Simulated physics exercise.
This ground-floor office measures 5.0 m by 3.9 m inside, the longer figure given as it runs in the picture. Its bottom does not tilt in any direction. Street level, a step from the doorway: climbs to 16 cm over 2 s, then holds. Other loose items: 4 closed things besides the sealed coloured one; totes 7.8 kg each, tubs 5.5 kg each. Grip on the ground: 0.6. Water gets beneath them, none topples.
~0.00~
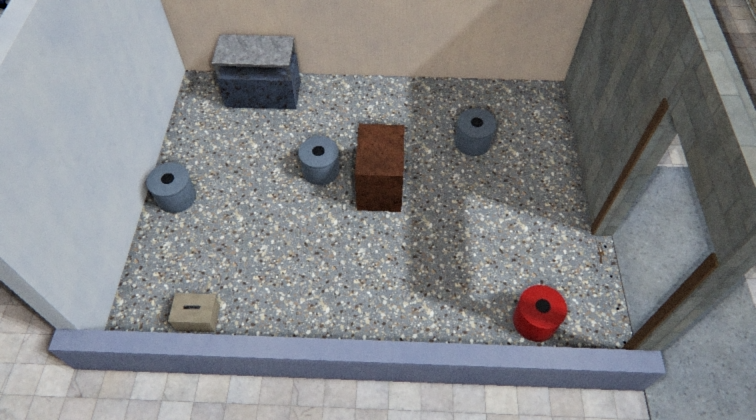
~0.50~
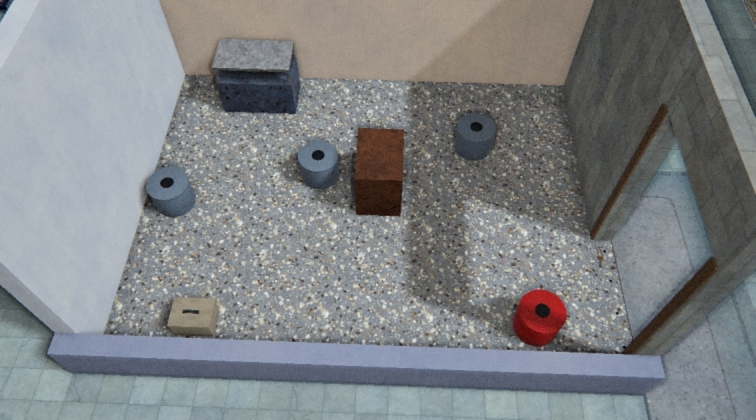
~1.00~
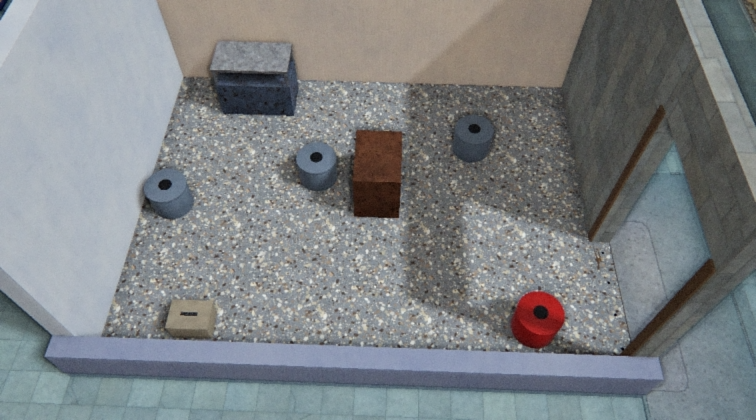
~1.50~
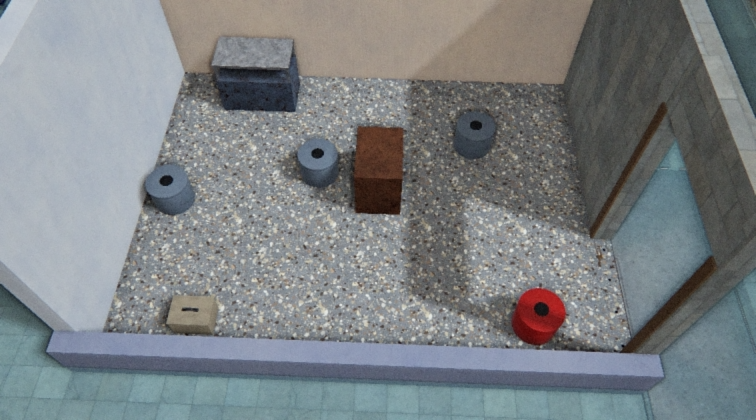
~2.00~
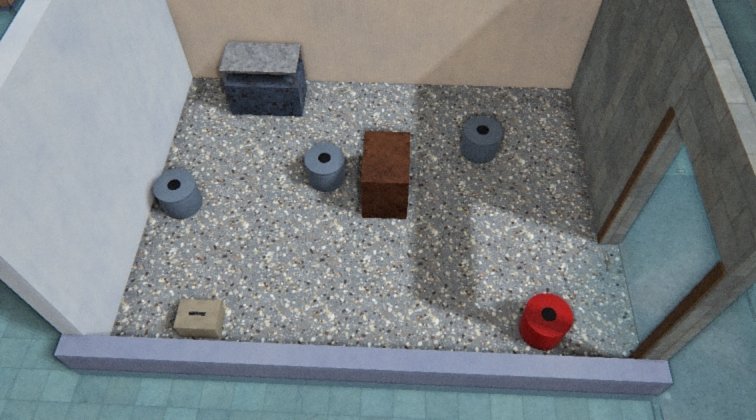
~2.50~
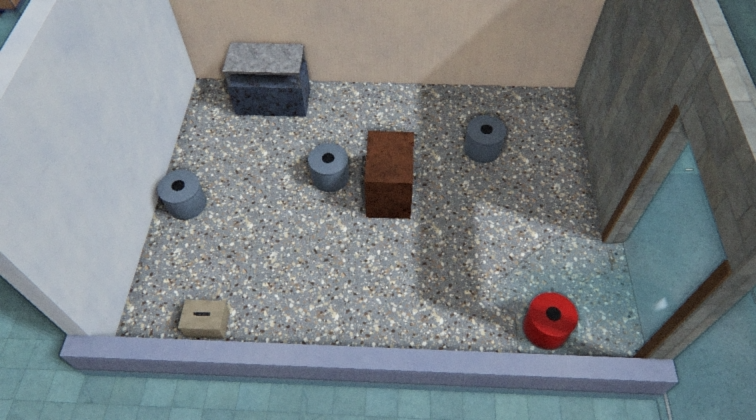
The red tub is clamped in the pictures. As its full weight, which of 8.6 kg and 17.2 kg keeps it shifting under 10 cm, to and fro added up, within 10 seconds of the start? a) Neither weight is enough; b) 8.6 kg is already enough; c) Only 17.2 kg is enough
Answer: A.
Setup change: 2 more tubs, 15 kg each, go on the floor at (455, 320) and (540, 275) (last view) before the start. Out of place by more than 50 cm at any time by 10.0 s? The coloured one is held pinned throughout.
The first comes out below the threshold, the second above the threshold.
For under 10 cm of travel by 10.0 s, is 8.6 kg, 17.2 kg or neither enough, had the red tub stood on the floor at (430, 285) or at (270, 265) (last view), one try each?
Trial 1 - only the upper mass works; trial 2 - only the upper mass works.
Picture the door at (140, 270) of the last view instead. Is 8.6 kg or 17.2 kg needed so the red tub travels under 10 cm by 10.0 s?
With that change, you need the heavier one.
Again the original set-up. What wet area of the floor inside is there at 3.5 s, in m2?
At that time the wet patch spans about 4.5 m2.
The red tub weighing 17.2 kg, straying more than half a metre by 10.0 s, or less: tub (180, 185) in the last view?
Beyond the mark.
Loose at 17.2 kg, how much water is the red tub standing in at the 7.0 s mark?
Depth: Approx. 6 cm.
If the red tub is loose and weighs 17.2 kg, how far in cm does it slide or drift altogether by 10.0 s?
The total path comes to around 50 cm.
After 3.5 s the red tub would be 68 cm from its start with 8.6 kg and 17 cm from its start with 17.2 kg; 6 cm of water round it then.
After 4.5 s the red tub would be 183 cm from its start with 8.6 kg and 47 cm from its start with 17.2 kg; 6 cm of water round it then.
After 7.0 s the red tub would be 308 cm from its start with 8.6 kg and 51 cm from its start with 17.2 kg; 6 cm of water round it then.
After 10.0 s the red tub would be 441 cm from its start with 8.6 kg and 51 cm from its start with 17.2 kg; 6 cm of water round it then.
